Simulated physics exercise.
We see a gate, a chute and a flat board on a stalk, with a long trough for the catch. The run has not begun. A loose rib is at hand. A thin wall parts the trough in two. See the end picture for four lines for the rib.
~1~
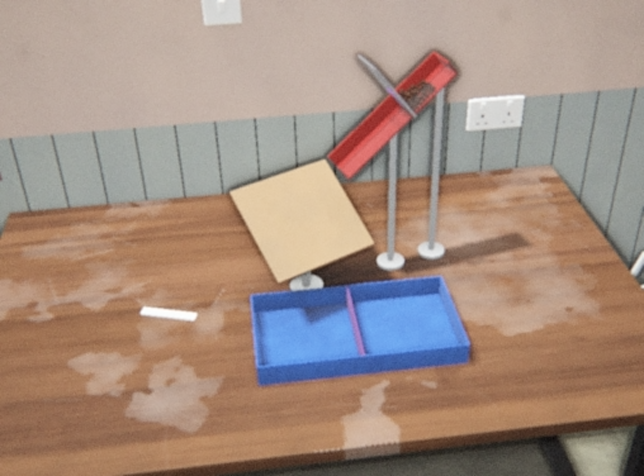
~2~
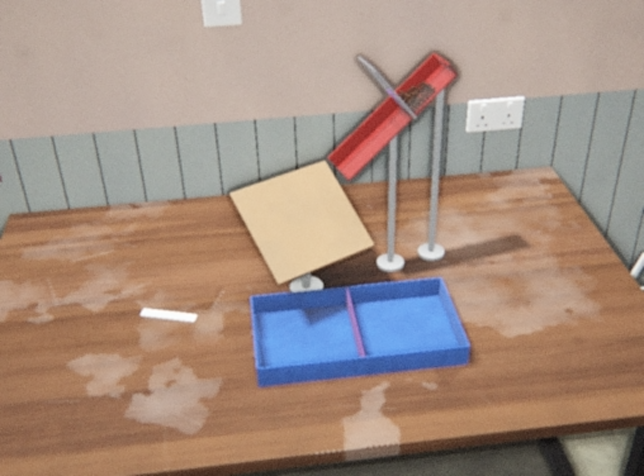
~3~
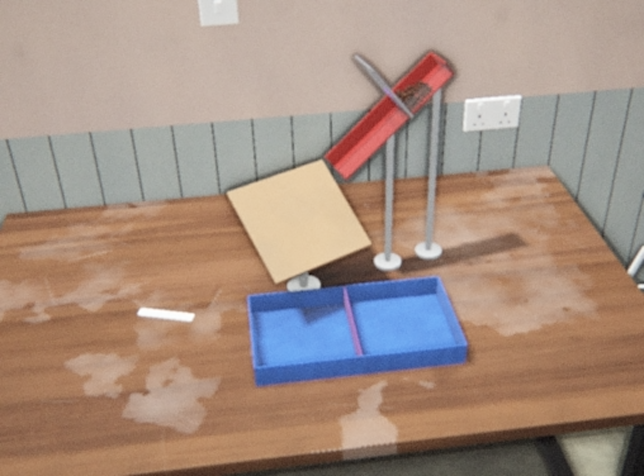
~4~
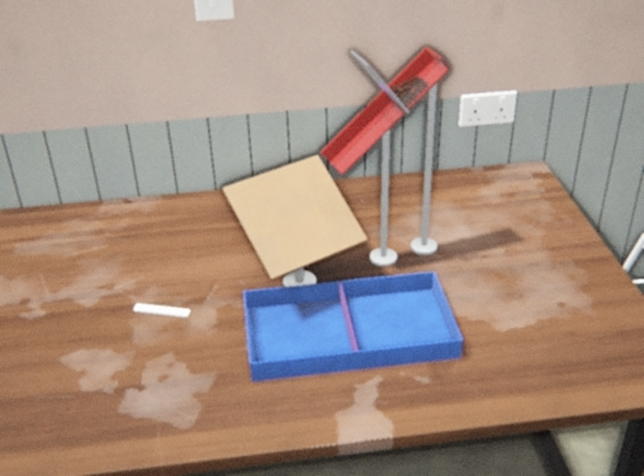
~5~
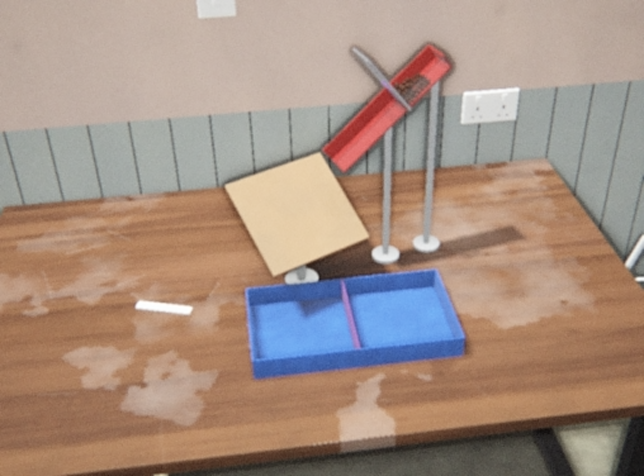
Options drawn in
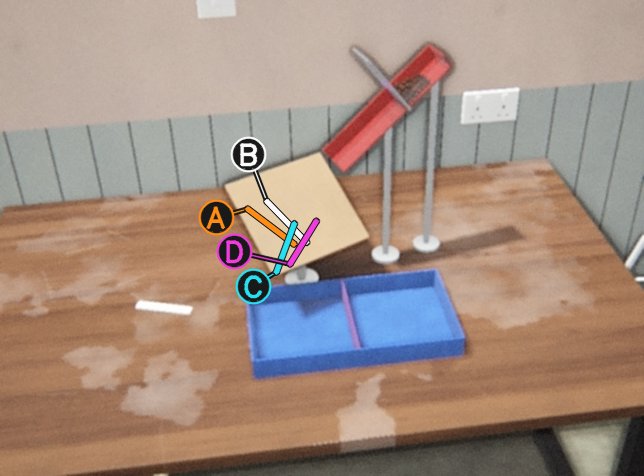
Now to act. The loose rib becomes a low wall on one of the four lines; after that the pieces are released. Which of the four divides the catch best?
It is B.
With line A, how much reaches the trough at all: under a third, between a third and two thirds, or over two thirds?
Over two thirds.
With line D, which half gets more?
More lands on the left.
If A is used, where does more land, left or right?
More lands on the left.
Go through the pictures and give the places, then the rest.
In the first picture, load behind the gate (413, 98), allspice berries; lip of the chute (343, 173), sloping fairly steeply.
In the second picture, middle of the board (303, 219), tilted fairly steeply; middle of its low edge (328, 263); of its high edge (279, 176).
In the third picture, front corners of the trough (255, 368) and (466, 345); front end of its middle wall (362, 356); gate still shut (392, 96).
In the fourth picture, middle of the load (405, 93); lip (336, 169).
In the fifth picture, middle of the load (407, 91); lip (338, 166).
On the marked copy, line A from (247, 208) to (294, 244); line B from (266, 201) to (306, 242); line C from (294, 223) to (276, 272); line D from (316, 221) to (290, 264).
With A, of what is caught, almost all in the left half, about a tenth in the right.
With B, of what is caught, roughly two thirds in the left half, roughly a third in the right.
With C, of what is caught, almost all in the left half, about a tenth in the right.
With D, of what is caught, the larger part in the left half, about a tenth in the right.
